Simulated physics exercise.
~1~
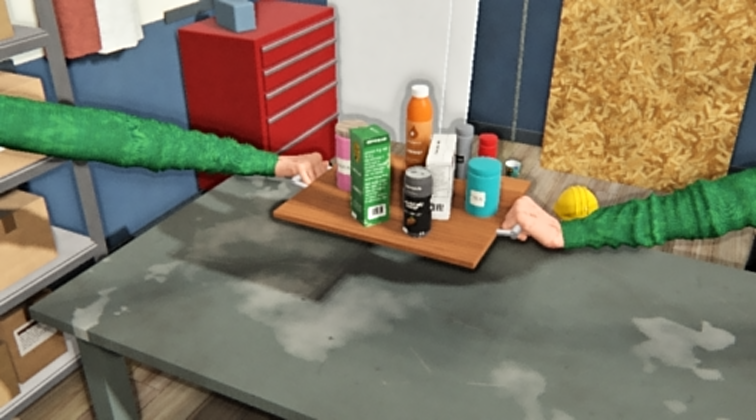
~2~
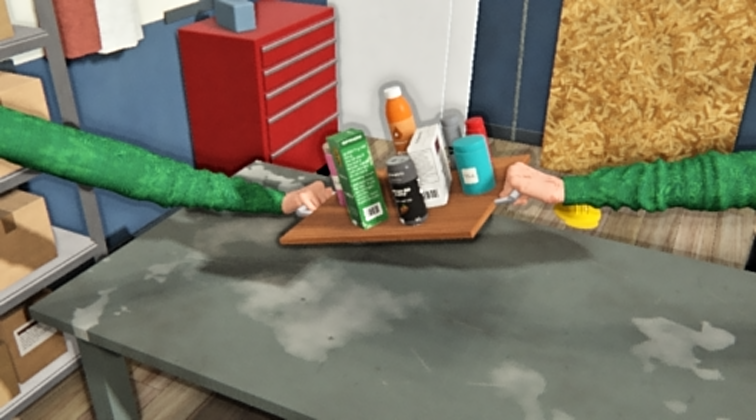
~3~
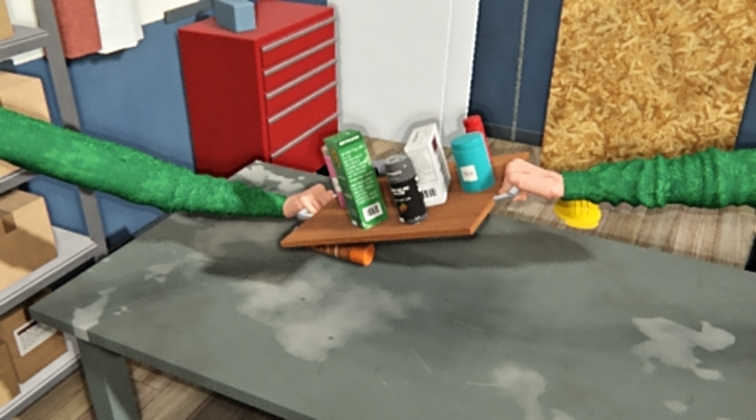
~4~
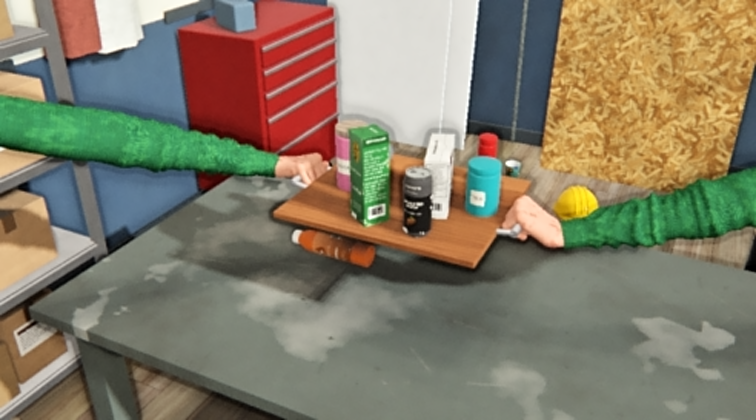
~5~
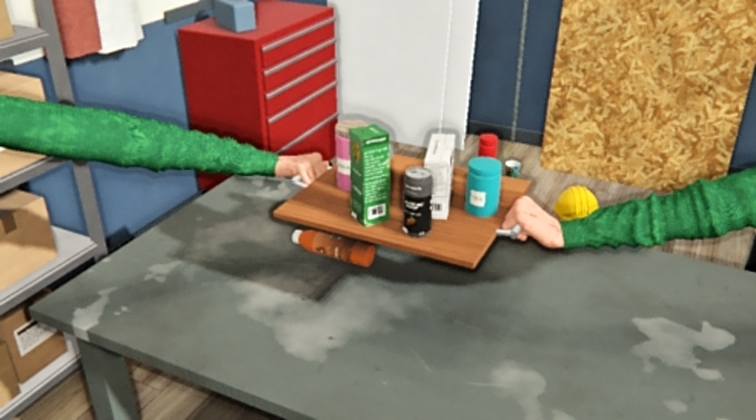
In a workshop, two green-sleeved hands hold a loaded wooden tray above a gray table and tip it down to the left, sending an orange bottle off the tray; they level it again, leaving the bottle lying on its side below while the green carton still stands.
